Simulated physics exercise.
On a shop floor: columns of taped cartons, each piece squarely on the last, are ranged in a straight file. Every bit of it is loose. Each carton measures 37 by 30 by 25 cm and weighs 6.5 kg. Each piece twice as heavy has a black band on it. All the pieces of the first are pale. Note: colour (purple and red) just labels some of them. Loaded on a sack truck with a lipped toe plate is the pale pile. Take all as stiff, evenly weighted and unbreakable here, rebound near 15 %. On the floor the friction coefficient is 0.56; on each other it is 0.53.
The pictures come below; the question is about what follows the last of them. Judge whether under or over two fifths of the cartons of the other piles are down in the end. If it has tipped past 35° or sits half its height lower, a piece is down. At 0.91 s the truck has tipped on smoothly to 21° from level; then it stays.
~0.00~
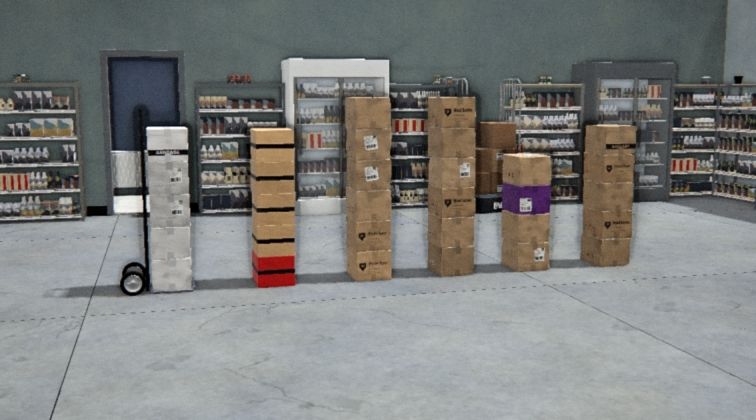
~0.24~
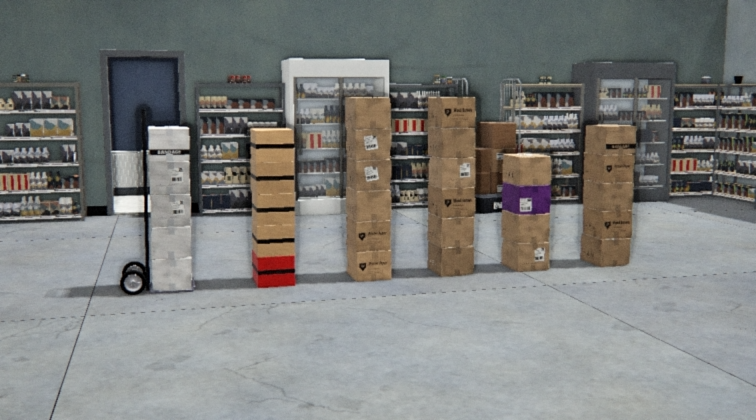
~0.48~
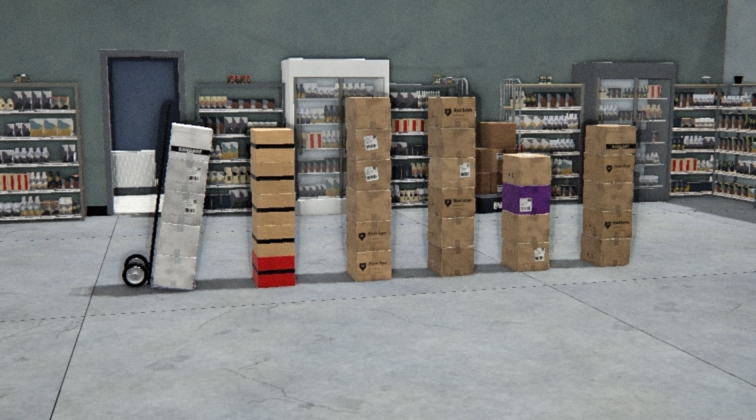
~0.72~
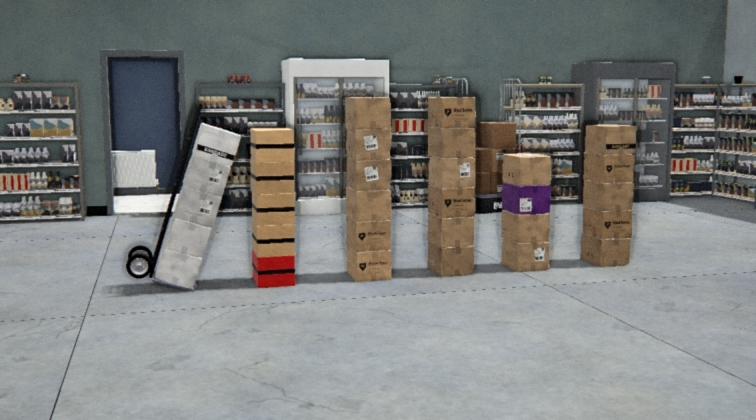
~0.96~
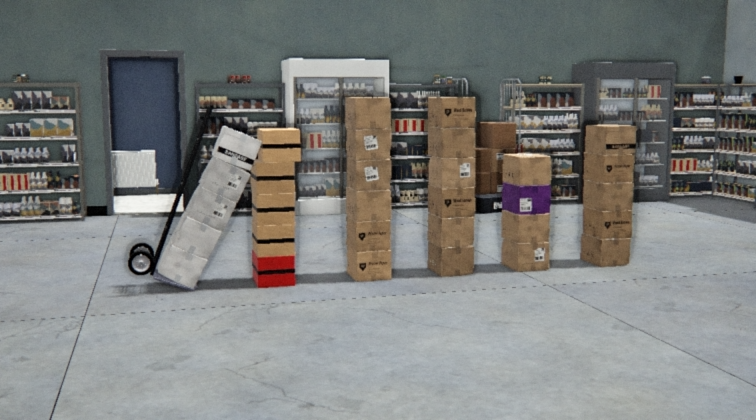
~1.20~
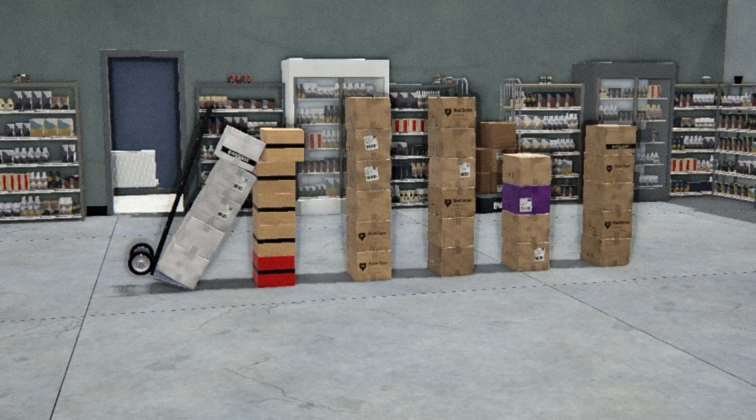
Under two fifths are down.
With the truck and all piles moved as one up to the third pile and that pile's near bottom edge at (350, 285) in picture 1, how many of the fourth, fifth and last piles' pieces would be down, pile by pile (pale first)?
After that shift, the fourth pile would have 0 down, the fifth 0 and the last 0.
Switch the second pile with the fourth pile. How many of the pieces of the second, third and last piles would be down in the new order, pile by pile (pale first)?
Down per pile: Second 6, third 6, last 5.
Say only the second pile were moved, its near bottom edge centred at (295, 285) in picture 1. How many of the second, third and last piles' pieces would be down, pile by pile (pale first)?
Second 5; third 6; last 5.
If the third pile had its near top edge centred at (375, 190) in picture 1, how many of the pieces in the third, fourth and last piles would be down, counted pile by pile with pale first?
Counts down - third: 0; fourth: 0; last: 0.
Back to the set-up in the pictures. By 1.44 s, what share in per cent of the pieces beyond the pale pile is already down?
0 %.
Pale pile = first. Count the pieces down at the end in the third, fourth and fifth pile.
As for pieces, it's third 0, fourth 0 and fifth 0.
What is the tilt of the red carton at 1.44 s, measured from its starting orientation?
Close to 0° of tilt compared with the start.
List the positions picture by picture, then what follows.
In the first picture (we follow the side turned to the camera), truck frame (142, 148) 0° forward; purple carton (535, 200); red carton (277, 272); no other piece has moved.
Truck frame (144, 147) 1° forward; purple carton (535, 200), in the second picture.
Truck frame (165, 143) 8° forward, top of the pale pile leaning 9°; purple carton (535, 200); no other piece has moved, in the third picture.
Truck frame (190, 140) 18° forward, top of the pale pile leaning 19°; purple carton (535, 200); no other piece has moved, in the fourth picture.
Truck frame (200, 141) 21° forward, top of the pale pile leaning 23°; red carton (277, 272); one has shifted, in the fifth picture.
Truck frame (200, 141) 21° forward, top of the pale pile leaning 27°; red carton (277, 272); purple carton (535, 200); one has shifted, in the sixth picture.
Around 1.28 s, 0 of the pale pile down; none of the 26 other cartons down, 1 disturbed.
Finally (2.0 s), 0 of the pale pile down; none of the 26 other cartons down, 1 disturbed; red carton unmoved; purple carton unmoved. That is 0 per cent. Seen by the last camera, middles, red carton near (273, 267), purple carton near (526, 198).
